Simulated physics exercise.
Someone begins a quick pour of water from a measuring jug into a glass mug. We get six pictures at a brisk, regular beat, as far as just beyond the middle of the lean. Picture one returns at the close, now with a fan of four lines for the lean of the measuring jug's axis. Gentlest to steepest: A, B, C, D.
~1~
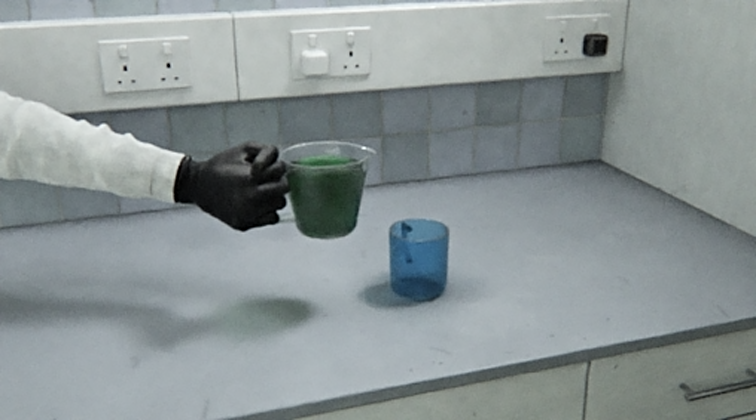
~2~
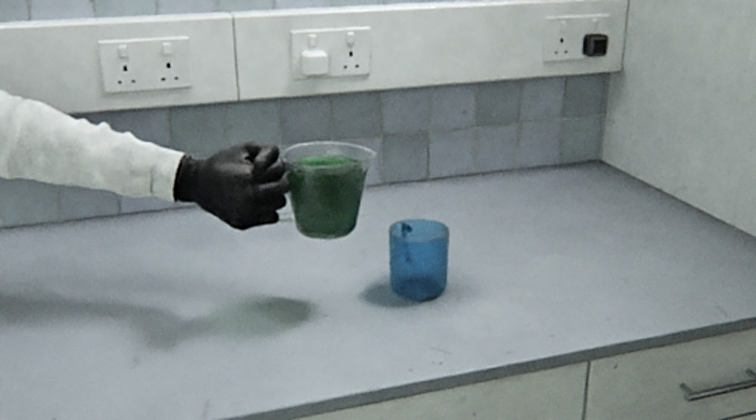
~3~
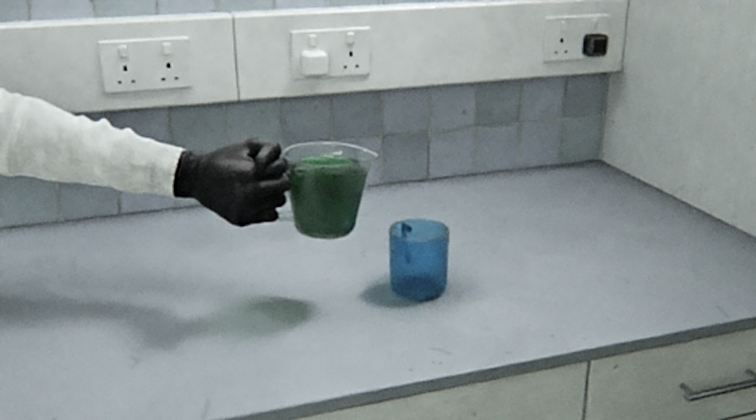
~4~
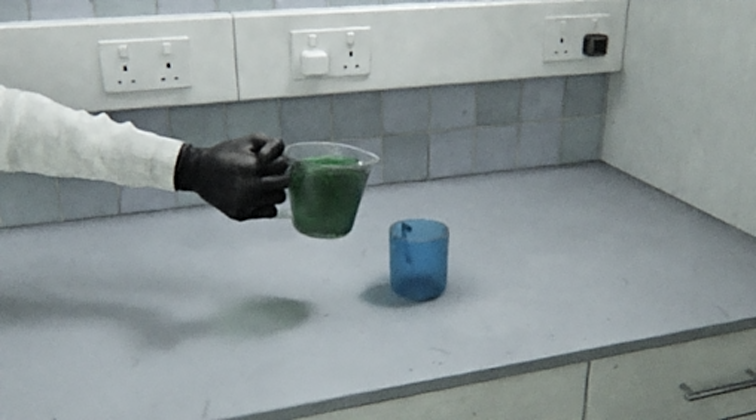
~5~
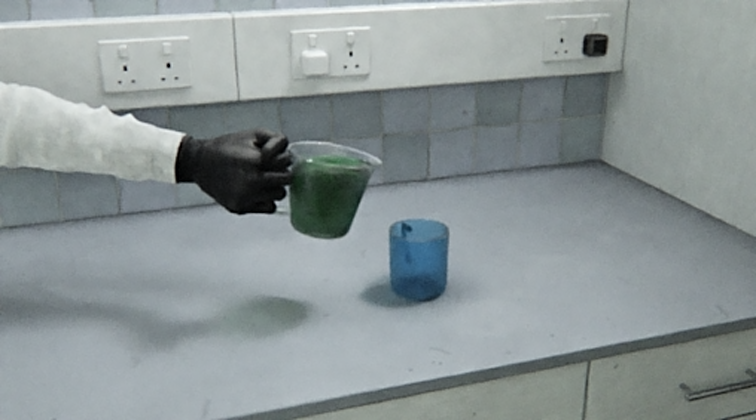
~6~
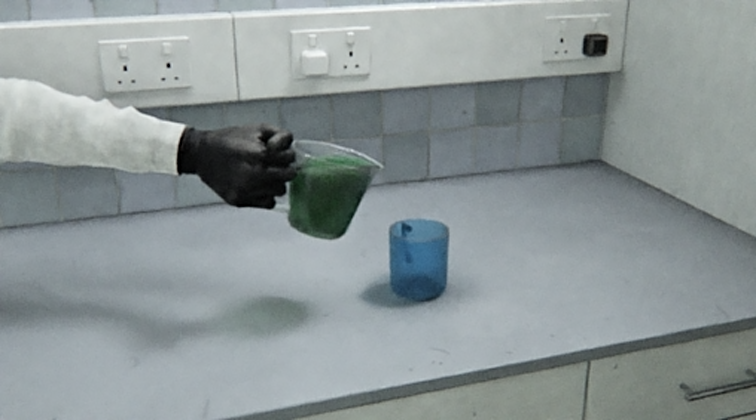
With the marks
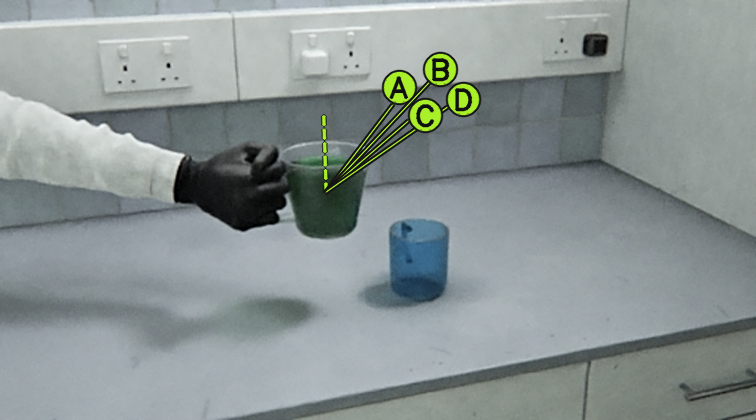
At the start, a black-gloved hand holds a clear measuring jug of green liquid upright above a grey counter, to the left of a blue mug. The hand stays almost still, then slowly tilts the jug rightward, ending at a slight lean with the liquid still inside.
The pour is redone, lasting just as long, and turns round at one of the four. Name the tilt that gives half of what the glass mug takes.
Go for B.
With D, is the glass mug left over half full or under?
Over half.
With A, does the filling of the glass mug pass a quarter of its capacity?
Yes, clearly.
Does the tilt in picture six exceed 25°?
No, it does not.
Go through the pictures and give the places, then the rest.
The first picture shows upright, lip at (374, 152); rim of the glass mug round (419, 229); nothing has left yet.
The second picture shows upright, lip at (375, 152); nothing has left yet.
The third picture shows tipped about 3°, lip at (376, 154); nothing has left yet.
The fourth picture shows tipped about 7°, lip at (378, 157); nothing has left yet.
The fifth picture shows tipped about 11°, lip at (380, 161); nothing has left yet.
The sixth picture shows tipped about 16°, lip at (382, 166); nothing has left yet.
On the marked copy, A at (392, 105); B at (429, 82); C at (408, 121); D at (447, 107).
With A, the glass mug ends with about 37 % of what it can hold.
With B, the glass mug ends with about 49 % of what it can hold.
With C, the glass mug ends with about 63 % of what it can hold.
With D, the glass mug ends with about 77 % of what it can hold.
